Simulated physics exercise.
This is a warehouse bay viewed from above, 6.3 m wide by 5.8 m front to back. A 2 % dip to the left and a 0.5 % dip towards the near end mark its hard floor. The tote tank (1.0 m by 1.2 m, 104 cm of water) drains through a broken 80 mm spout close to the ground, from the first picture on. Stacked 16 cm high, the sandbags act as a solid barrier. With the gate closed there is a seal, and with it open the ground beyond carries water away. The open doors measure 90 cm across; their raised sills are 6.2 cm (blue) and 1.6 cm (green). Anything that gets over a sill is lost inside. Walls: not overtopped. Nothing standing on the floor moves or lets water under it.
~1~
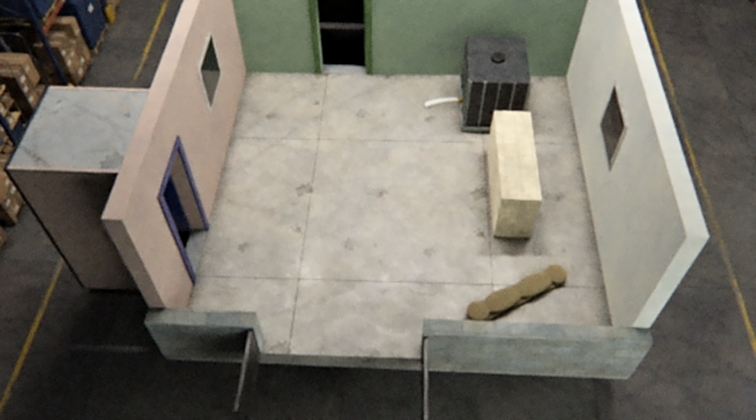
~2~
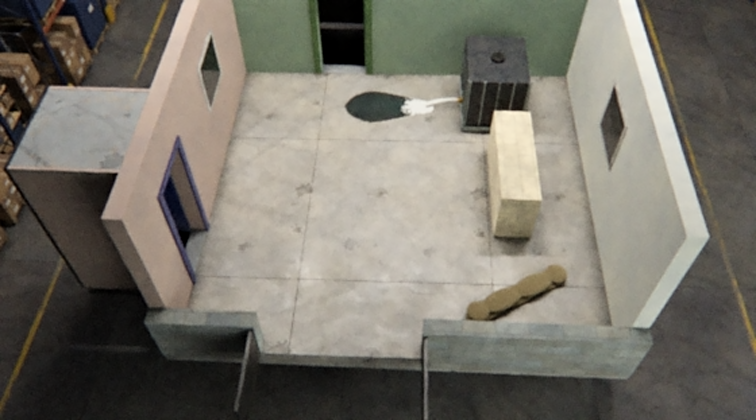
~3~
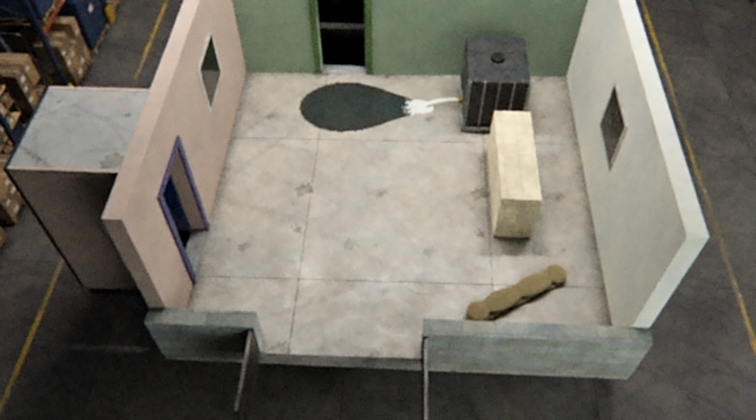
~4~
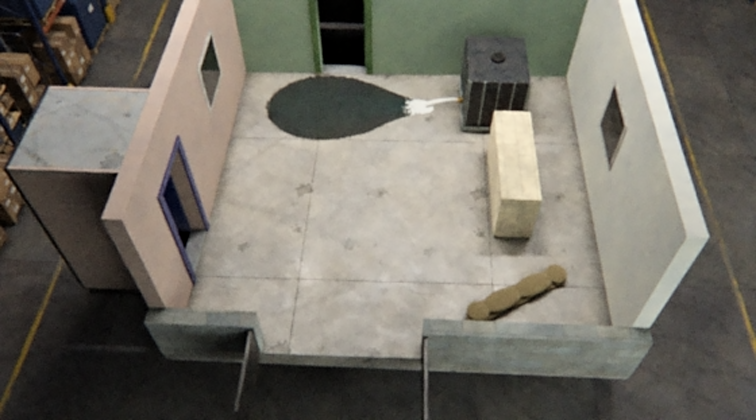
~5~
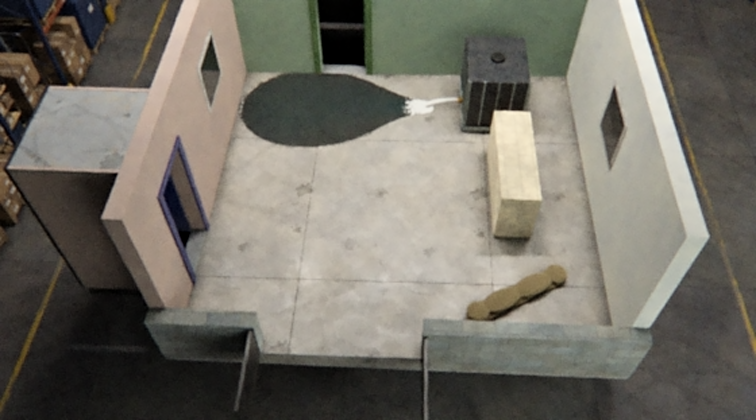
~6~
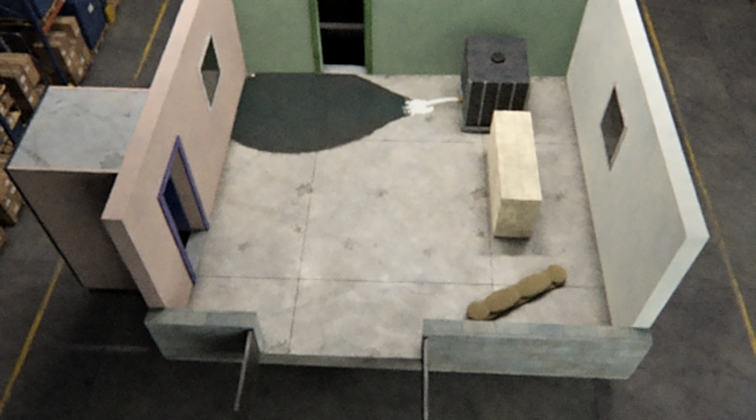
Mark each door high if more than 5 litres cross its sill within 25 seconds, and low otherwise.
Blue door - low. Green door - low.
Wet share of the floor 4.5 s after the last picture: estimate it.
Wet fraction: Around 20 %.
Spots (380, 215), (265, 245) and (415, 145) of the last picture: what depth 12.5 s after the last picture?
Spot by spot it's about 0.0, 1.2 and 0.0 centimetres.
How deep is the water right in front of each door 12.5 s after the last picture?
In centimetres, blue: 3.0; green: 0.8.
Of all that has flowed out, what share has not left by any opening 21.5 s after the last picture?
Roughly 90 in a hundred.
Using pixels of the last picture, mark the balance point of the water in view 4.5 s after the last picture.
(276, 123).
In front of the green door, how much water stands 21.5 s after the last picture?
0.8 cm.
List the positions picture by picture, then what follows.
The jet has just started at (448, 101); the ground is still dry, in the first frame.
The jet leaves at (448, 101); the sheet reaches (348, 106), 2.2 m away, and wets 0.8 m2, in the second frame.
The jet leaves at (448, 101); the sheet reaches (303, 112), 3.0 m away, and wets 2.0 m2, in the third frame.
The jet leaves at (448, 101); the sheet reaches (270, 107), 3.7 m away, and wets 3.2 m2, in the fourth frame.
From the spout at (448, 101) the water has spread over 4.5 m2; its tip is at (243, 115), and it is 0.9 cm deep on average, in the fifth frame.
The jet leaves at (448, 101); the sheet reaches (231, 135), 4.4 m away, and wets 5.4 m2, in the sixth frame.
Then, 1.5 s after the last picture water covers 15 % of the floor and is deepest (4 cm) near (244, 87); blue door not reached, green door 0.59 cm at the sill, 0 L in.
Then, 4.5 s after the last picture water covers 20 % of the floor and is deepest (5 cm) near (240, 100); blue door 0.82 cm at the sill, 0 L in, green door 0.65 cm at the sill, 0 L in.
Then, 8.5 s after the last picture water covers 30 % of the floor and is deepest (5 cm) near (240, 100); blue door 2.6 cm at the sill, 0 L in, green door 0.69 cm at the sill, 0 L in.
Then, 12.5 s after the last picture water covers 35 % of the floor and is deepest (6 cm) near (181, 335); blue door 3.1 cm at the sill, 0 L in, green door 0.77 cm at the sill, 0 L in.
Then, 21.5 s after the last picture water covers 40 % of the floor and is deepest (7 cm) near (181, 335); blue door 5.1 cm at the sill, 0 L in, green door 0.84 cm at the sill, 0 L in.
